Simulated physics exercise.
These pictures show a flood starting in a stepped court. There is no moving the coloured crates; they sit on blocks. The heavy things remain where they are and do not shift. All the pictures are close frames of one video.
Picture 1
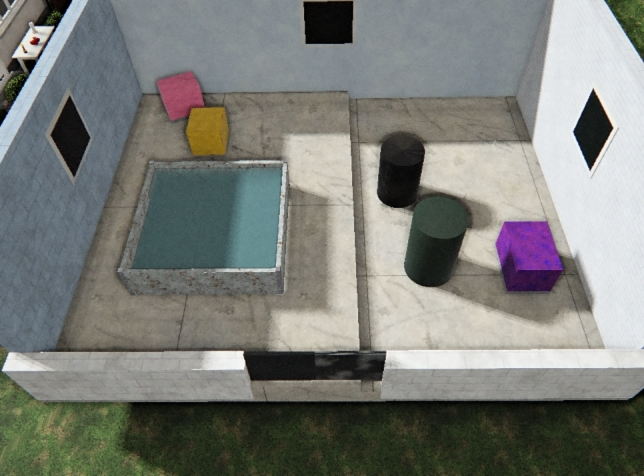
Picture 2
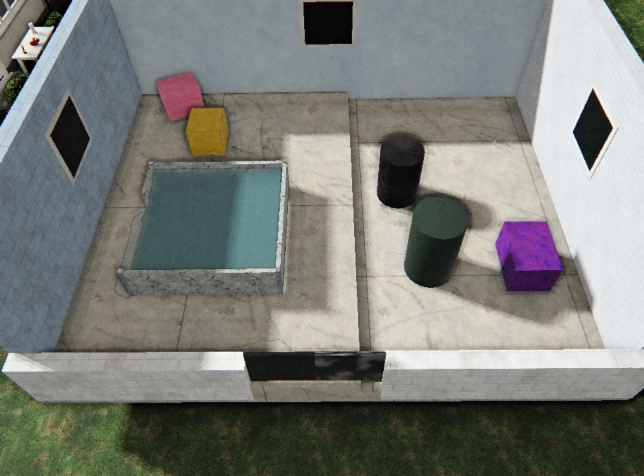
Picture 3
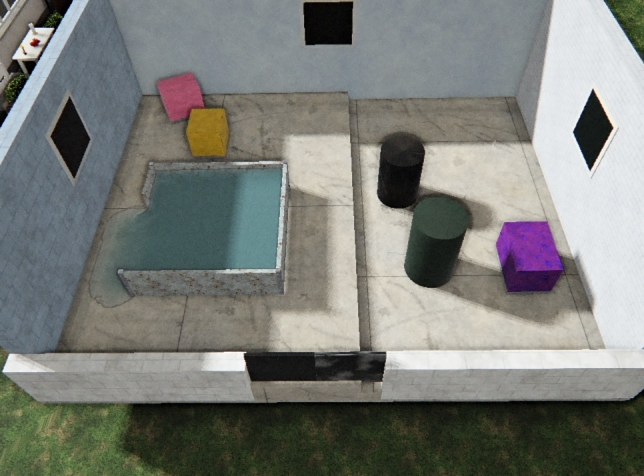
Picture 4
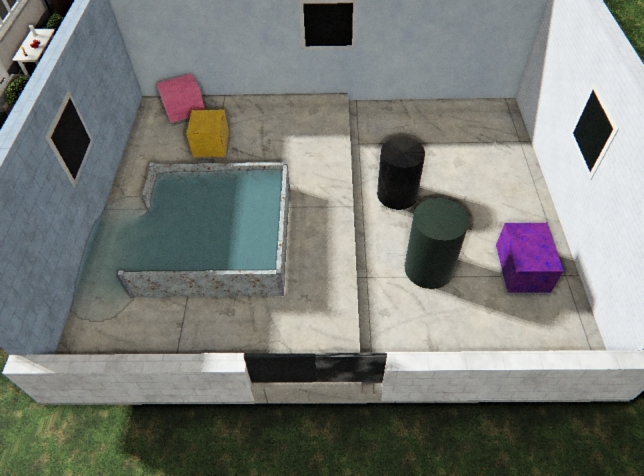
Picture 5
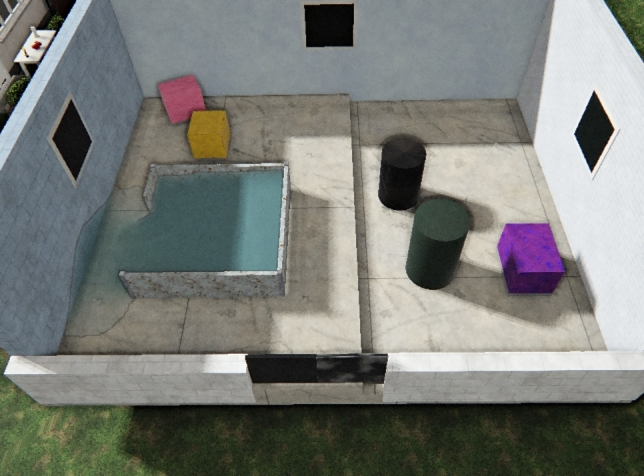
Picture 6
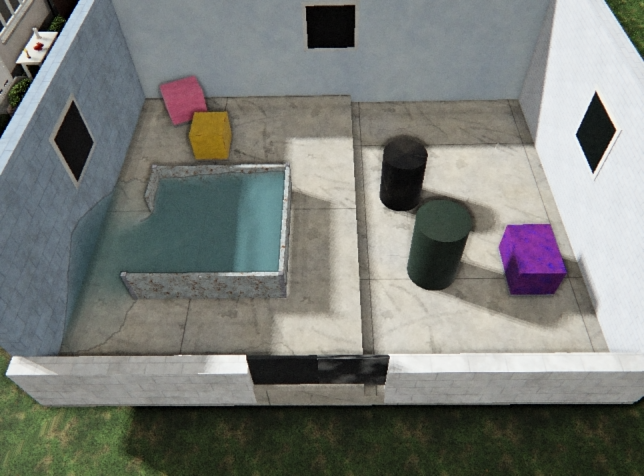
A stone tank of still water opens at its left side and water spreads leftward across the floor.
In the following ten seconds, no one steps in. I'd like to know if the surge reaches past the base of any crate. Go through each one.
One by one: The yellow crate will not stay dry; the pink crate will not stay dry; the purple crate will not stay dry.
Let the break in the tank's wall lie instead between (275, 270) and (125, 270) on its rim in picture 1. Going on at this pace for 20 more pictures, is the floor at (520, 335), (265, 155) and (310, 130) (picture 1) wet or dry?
Sodden, then spared, then spared.
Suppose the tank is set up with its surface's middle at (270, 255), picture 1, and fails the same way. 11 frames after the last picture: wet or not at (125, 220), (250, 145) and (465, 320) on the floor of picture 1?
Submerged, untouched, untouched.
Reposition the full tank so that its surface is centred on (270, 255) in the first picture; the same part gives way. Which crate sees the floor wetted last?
I'd go with the purple one.
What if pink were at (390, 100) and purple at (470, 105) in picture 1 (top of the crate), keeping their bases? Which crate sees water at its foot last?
That would be the purple-painted one.
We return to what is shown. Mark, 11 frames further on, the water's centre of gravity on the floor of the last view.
My pick is pixel (172, 250).
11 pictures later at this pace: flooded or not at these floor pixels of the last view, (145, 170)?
That point would be inundated.
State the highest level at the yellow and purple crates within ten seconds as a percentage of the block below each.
240 and 190 per cent, roughly.
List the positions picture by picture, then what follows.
In the first picture, still water in the open tank at (211, 216).
In the second picture, water pours out at (143, 245) and has run to a hidden place.
In the third picture, water pours out at (144, 248) and has run to (121, 215).
In the fourth picture, water pours out at (144, 249) and has run to (106, 208).
In the fifth picture, the front is at (67, 329), out from the gap at (145, 250).
In the sixth picture, water pours out at (147, 251) and has run to (117, 184).
A moment on, water covers 10 % of the floor; the yellow crate not reached, the pink crate not reached, the purple crate not reached.
Next, water covers 20 % of the floor; the yellow crate water round its plinth, the pink crate water round its plinth, the purple crate not reached.
Then, water covers 40 % of the floor; the yellow crate water round its plinth, the pink crate water round its plinth, the purple crate not reached.
Later, water covers 75 % of the floor; the yellow crate water round its plinth, the pink crate water round its plinth, the purple crate water round its plinth.
In the end, water covers 95 % of the floor; the yellow crate was topped, the pink crate was topped, the purple crate was topped.
